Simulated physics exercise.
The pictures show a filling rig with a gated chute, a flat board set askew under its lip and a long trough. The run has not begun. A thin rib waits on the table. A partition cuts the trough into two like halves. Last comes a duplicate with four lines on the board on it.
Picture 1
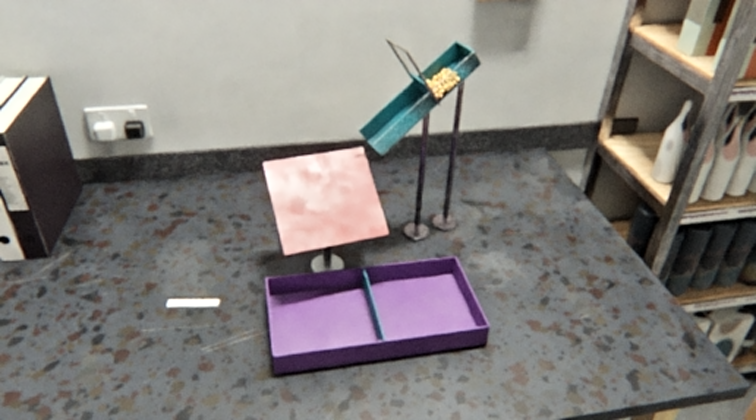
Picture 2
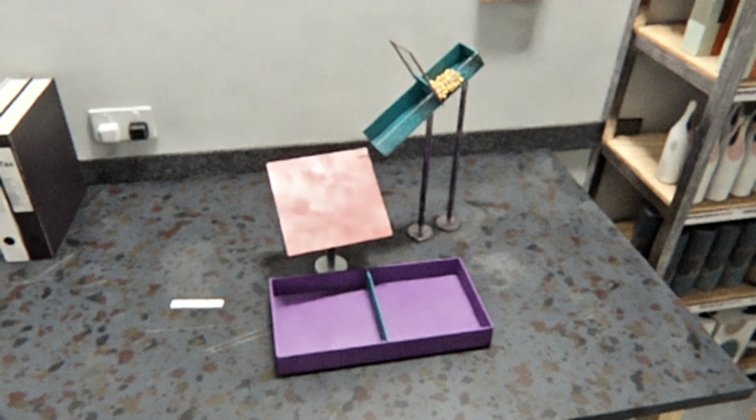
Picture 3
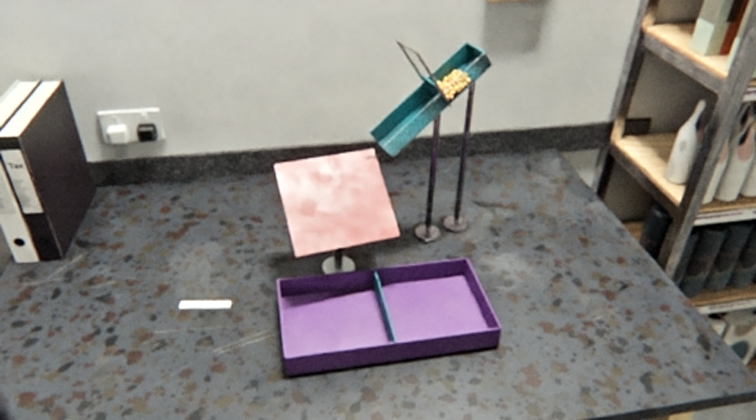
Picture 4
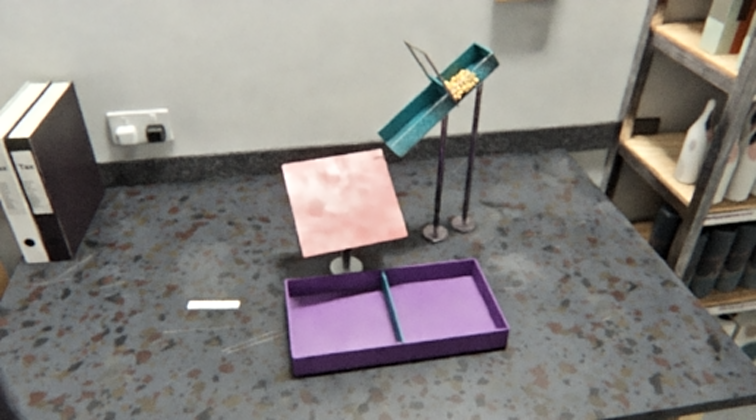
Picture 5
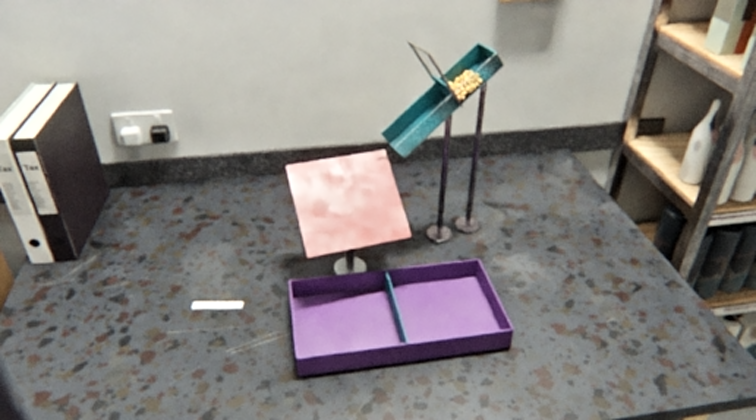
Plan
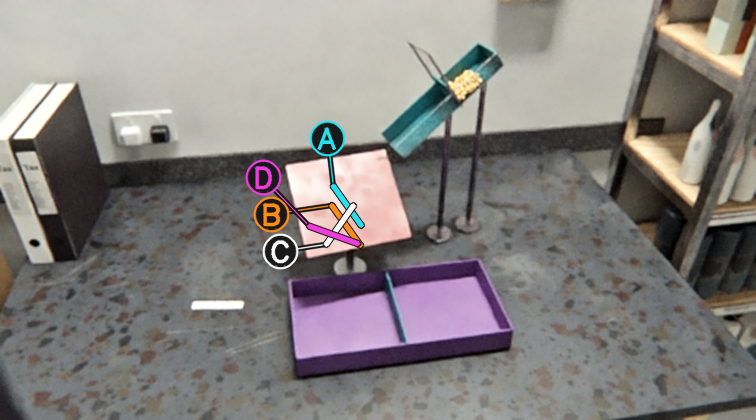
Only the camera moves, drifting slightly so the whole view slides a little to the right, while the chickpeas stay behind the shut gate. It looks down on a speckled dark grey worktop against a pale wall, with black binders and a socket at left and shelves at right. A teal chute on two posts slants down leftward above a tilted pink board and a purple trough with a teal divider.
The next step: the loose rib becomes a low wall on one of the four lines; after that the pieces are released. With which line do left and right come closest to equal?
A.
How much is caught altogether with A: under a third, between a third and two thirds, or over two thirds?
Over two thirds.
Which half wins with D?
Left.
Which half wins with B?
More lands on the left.
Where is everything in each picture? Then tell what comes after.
The first frame shows load behind the gate at (440, 86), dried chickpeas; lip of the chute at (375, 148), sloping gently.
The second frame shows middle of the board at (330, 199), tilted fairly steeply; middle of its low edge at (342, 245); of its high edge at (318, 156).
The third frame shows front corners of the trough at (285, 357) and (501, 328); front end of its middle wall at (396, 342); gate still shut at (430, 83).
The fourth frame shows middle of the load at (458, 87); lip at (393, 150).
The fifth frame shows middle of the load at (462, 87); lip at (397, 151).
On the marked copy, line A from (333, 186) to (361, 225); line B from (331, 205) to (360, 245); line C from (353, 205) to (326, 244); line D from (309, 226) to (357, 243).
With A, of what is caught, about two thirds in the left half, about a third in the right.
With B, of what is caught, most in the left half, about a quarter in the right.
With C, of what is caught, nearly all in the left half, a small part in the right.
With D, of what is caught, nearly all in the left half, a small part in the right.
